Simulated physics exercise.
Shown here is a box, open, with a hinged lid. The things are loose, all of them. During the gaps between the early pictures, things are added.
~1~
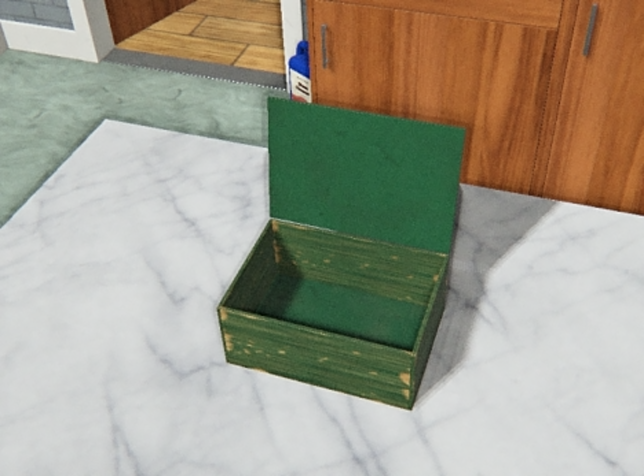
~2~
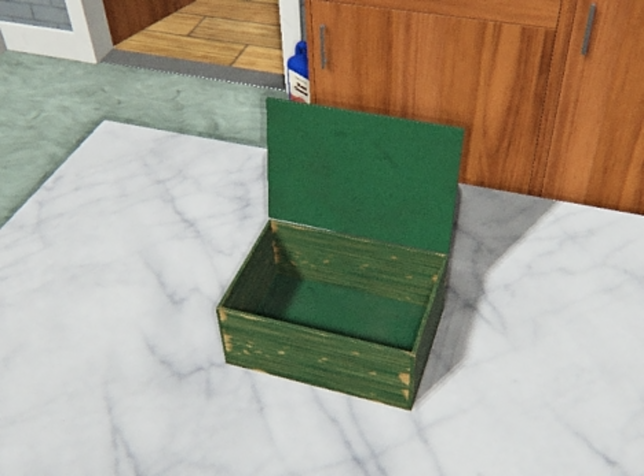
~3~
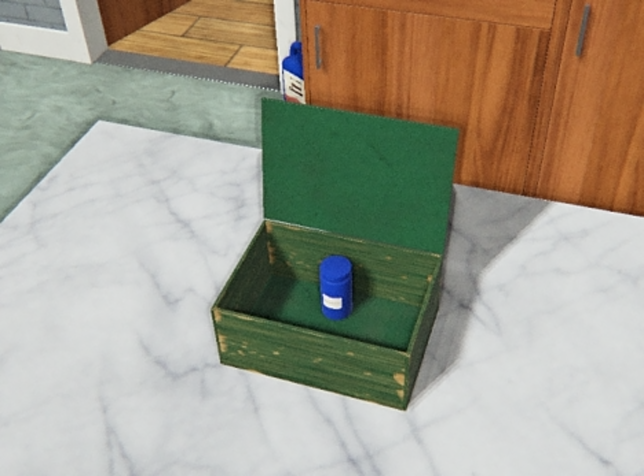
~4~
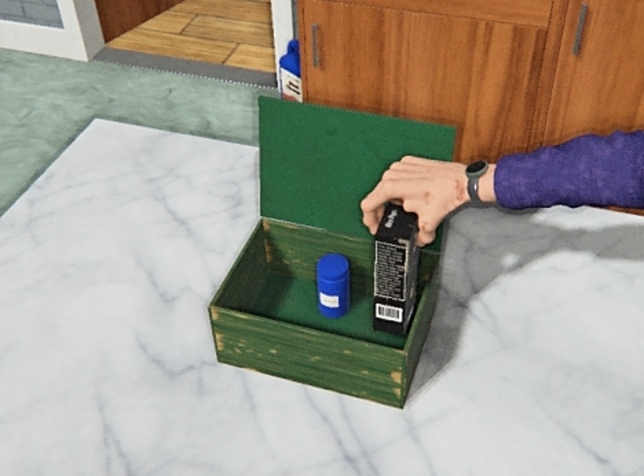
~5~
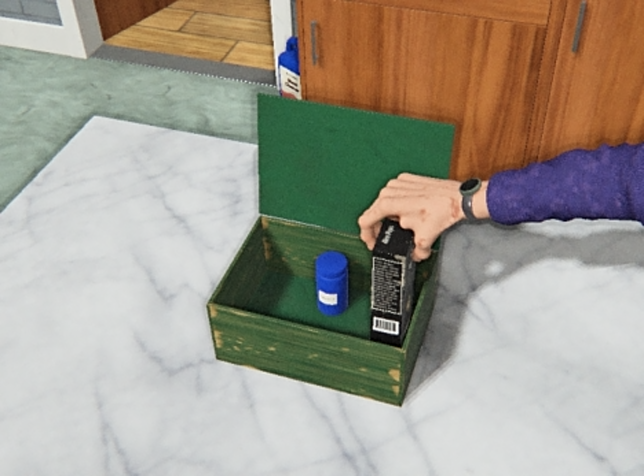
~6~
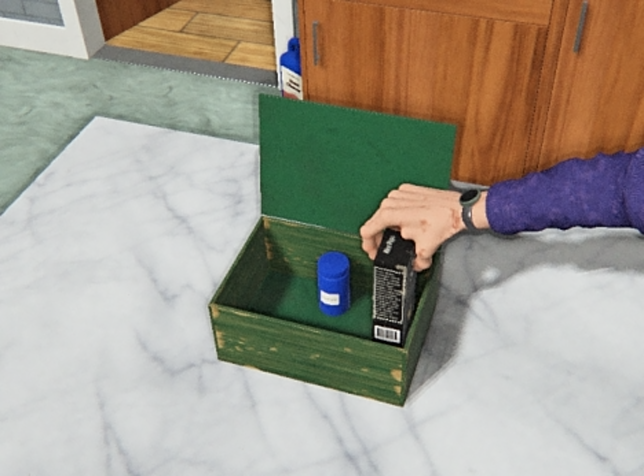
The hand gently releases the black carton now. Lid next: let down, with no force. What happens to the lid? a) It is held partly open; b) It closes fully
It is held partly open.
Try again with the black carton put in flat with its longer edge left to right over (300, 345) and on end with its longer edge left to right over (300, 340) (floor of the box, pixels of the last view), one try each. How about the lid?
Lid: First try closed, second try open.
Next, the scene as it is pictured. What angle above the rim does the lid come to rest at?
Some 30° above the rim.
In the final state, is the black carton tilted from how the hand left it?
Simply put, it gets tilted.
Then, 1.30 s on from there, lid 78° above the rim.
Then, 2.70 s on from there, lid 56° above the rim.
Then, 4.10 s on from there, lid 29° above the rim; black carton turned 32° from how it was put near (385, 317).
In the end, lid 28° above the rim; moved from the start, black carton; blue shaker unmoved. At the end, from the last picture's camera, black carton near (384, 319).
